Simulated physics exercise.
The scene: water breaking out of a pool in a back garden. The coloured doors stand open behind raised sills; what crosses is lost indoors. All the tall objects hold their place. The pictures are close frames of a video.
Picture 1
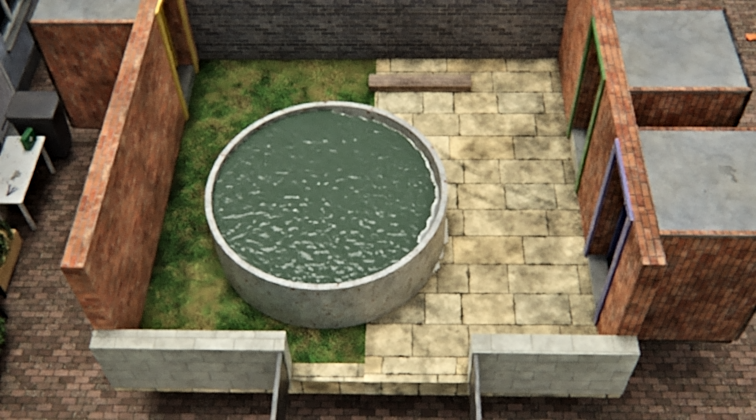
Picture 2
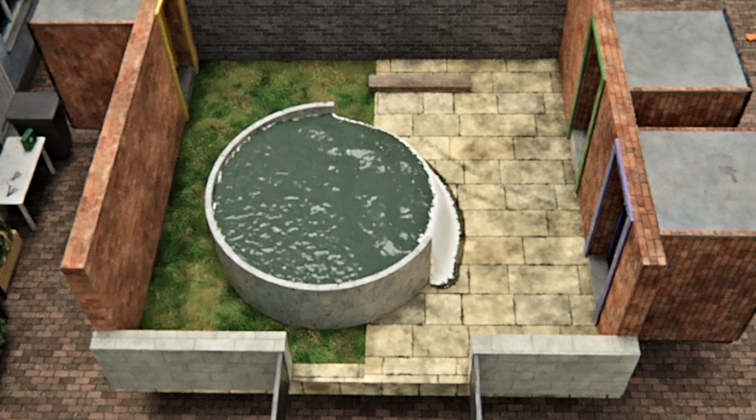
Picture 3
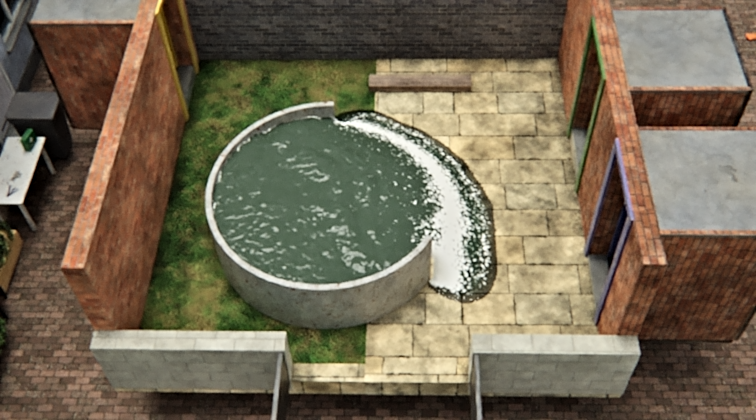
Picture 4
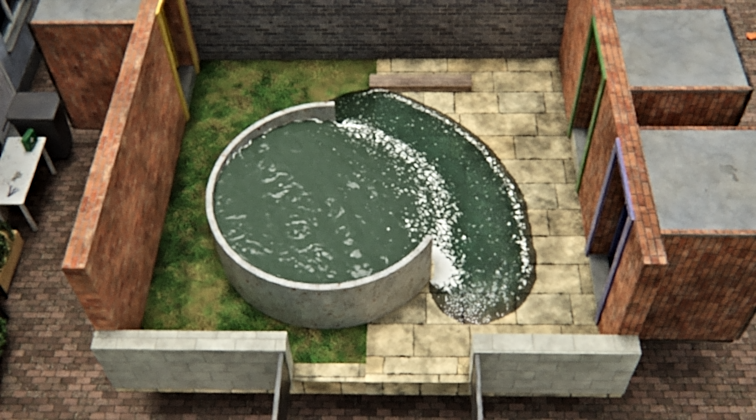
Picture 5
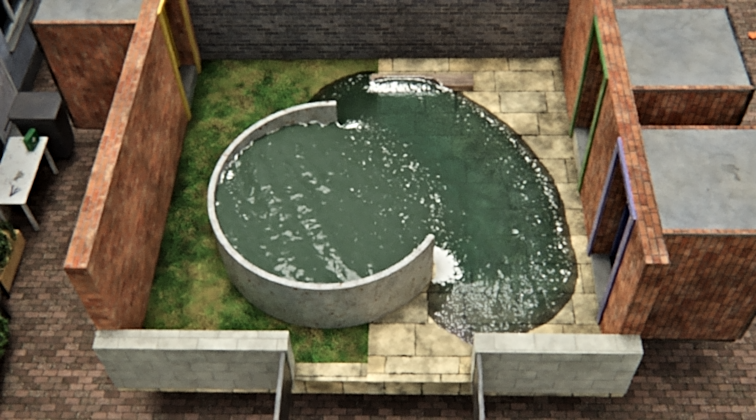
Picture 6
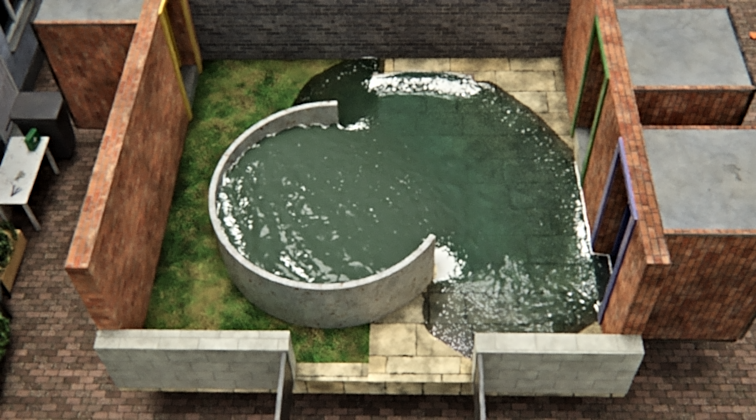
Water bursting through the right side of a round pool in a walled garden, spreading across paving towards the open coloured doors.
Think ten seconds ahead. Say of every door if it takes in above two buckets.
In the end: The blue door floods; the yellow door floods; the green door floods.
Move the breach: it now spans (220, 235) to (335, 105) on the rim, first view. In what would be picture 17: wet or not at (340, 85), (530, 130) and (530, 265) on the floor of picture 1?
In that order: Under water, no water, free of water.
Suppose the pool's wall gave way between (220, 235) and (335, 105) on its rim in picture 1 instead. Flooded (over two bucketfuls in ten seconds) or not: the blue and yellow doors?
My reading: The blue door lets more in, the yellow door takes more.
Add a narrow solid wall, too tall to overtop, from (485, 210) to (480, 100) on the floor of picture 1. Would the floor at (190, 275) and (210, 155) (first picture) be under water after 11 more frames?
In turn: No water, dry.
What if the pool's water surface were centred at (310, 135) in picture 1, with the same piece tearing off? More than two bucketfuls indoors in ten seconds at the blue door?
One by one: The blue one takes more.
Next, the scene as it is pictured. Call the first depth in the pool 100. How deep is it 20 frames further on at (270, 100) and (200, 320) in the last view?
About 16 and 0 per cent.
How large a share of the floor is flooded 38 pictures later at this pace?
Close to 100 %.
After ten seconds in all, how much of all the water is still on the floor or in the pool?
Roughly 72 per cent.
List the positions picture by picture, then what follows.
The first frame shows still water in the round pool at (327, 191).
In the second frame, the front is at (445, 284), out from the gap at (425, 175).
In the third frame, the front is at (474, 296), out from the gap at (425, 178).
In the fourth frame, the front is at (490, 316), out from the gap at (426, 180).
In the fifth frame, water pours out at (427, 180) and has run to a hidden place.
In the sixth frame, the front is at (591, 316), out from the gap at (428, 181).
A moment on, water covers 60 % of the floor; the blue door far over two buckets in, the yellow door not reached, the green door under two buckets in.
Next, water covers 65 % of the floor; the blue door far over two buckets in, the yellow door not reached, the green door far over two buckets in.
Then, water covers 80 % of the floor; the blue door far over two buckets in, the yellow door wet at the sill, nothing in, the green door far over two buckets in.
Later, water covers 100 % of the floor; the blue door far over two buckets in, the yellow door over two buckets in, the green door far over two buckets in.
In the end, water covers 100 % of the floor; the blue door far over two buckets in, the yellow door far over two buckets in, the green door far over two buckets in.
